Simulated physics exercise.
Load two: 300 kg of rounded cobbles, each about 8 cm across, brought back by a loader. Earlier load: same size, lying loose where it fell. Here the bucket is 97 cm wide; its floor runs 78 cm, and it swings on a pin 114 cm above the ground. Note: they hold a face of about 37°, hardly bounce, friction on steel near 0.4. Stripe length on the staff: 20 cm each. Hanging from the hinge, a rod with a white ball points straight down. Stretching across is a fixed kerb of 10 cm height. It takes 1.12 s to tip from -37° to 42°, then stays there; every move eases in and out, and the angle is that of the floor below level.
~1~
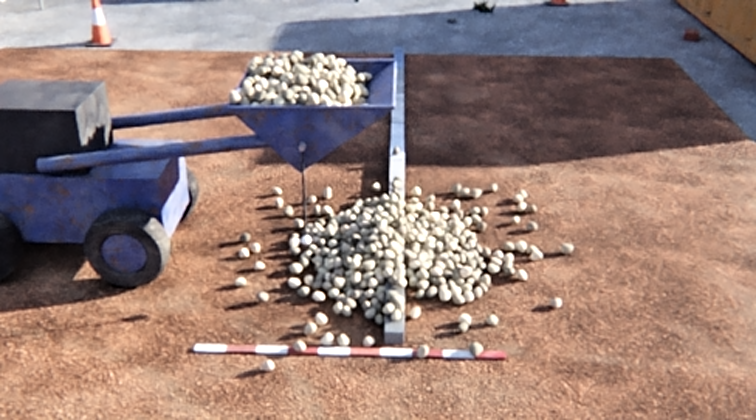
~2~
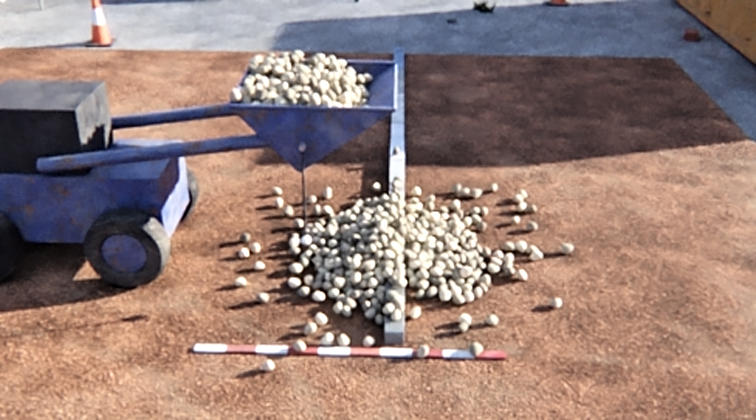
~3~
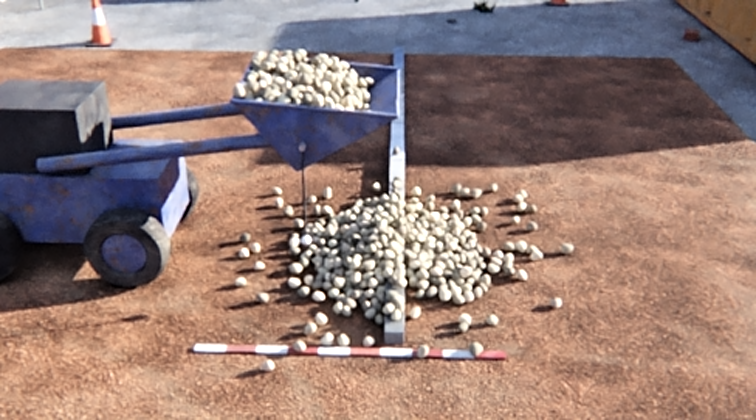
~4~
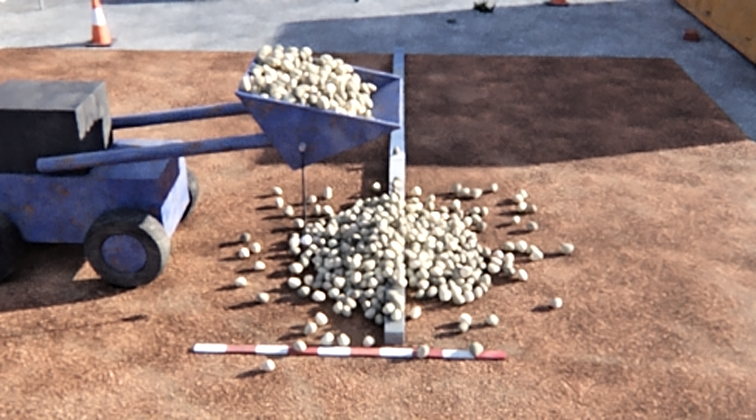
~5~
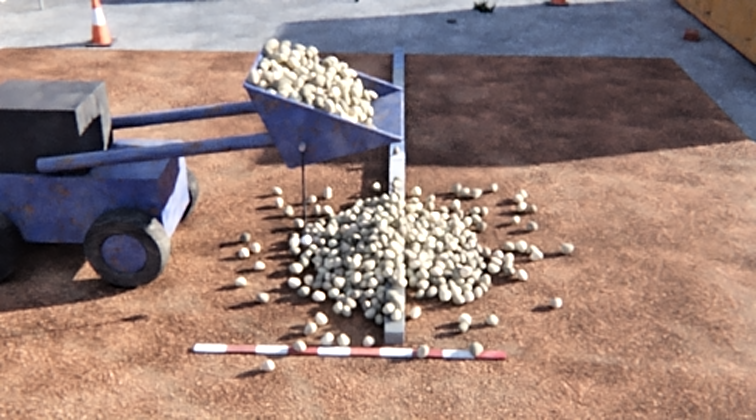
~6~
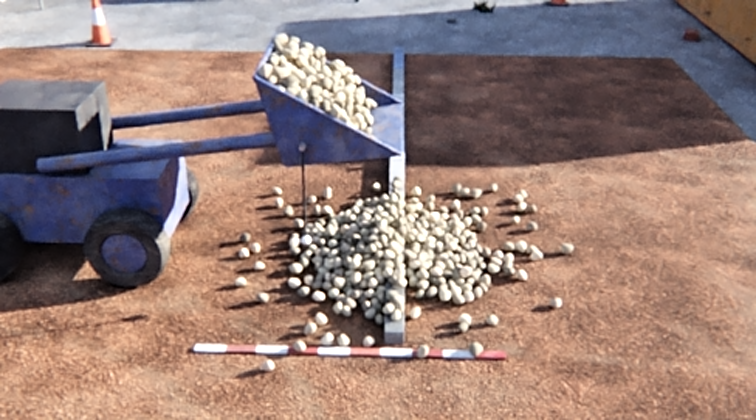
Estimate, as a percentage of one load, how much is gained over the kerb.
Some 86 per cent is added.
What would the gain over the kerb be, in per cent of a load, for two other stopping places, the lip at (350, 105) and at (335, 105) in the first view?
I'd say close to 40 per cent for one and close to 25 per cent for the other, in that order.
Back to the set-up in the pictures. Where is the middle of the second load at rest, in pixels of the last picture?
They end up centred around (441, 245).
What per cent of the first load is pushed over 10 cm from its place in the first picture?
20 %.
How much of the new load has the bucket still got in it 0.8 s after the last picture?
Some 45 %, roughly, is held.
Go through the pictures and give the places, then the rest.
In the first picture, the bucket is at -37°, its lip at (394, 107); the top of the load is at (288, 66). The earlier load is highest near (390, 230), 21 cm above ground level, 64 % on this side of the kerb, 37 % over the kerb.
In the second picture, the bucket is at -35°, its lip at (395, 110); the top of the load is at (289, 65).
The third picture shows lip at (398, 117), floor tilted -31°, highest stones at (272, 62).
In the fourth picture, the bucket is at -24°, its lip at (401, 127); the top of the load is at (269, 56).
The fifth picture shows lip at (402, 140), floor tilted -16°, highest stones at (274, 51).
The sixth picture shows lip at (401, 155), floor tilted -7°, highest stones at (283, 46).
Then, 0.4 s after the last picture the floor is at 30°; in per cent of one load, 99 in the bucket, 65 on this side of the kerb, 37 over the kerb; the foremost stones are at (535, 228).
Then, 0.8 s after the last picture the floor is at 42°; in per cent of one load, 44 in the bucket, 98 on this side of the kerb, 59 over the kerb; the foremost stones are at (535, 228).
Then, 1.1 s after the last picture the floor is at 42°; in per cent of one load, 3 in the bucket, 94 on this side of the kerb, 104 over the kerb; the foremost stones are at (539, 233).
Then, 3.6 s after the last picture the floor is at 42°; in per cent of one load, 0 in the bucket, 78 on this side of the kerb, 123 over the kerb; the foremost stones are at (629, 267). Net gain over the kerb, 86.
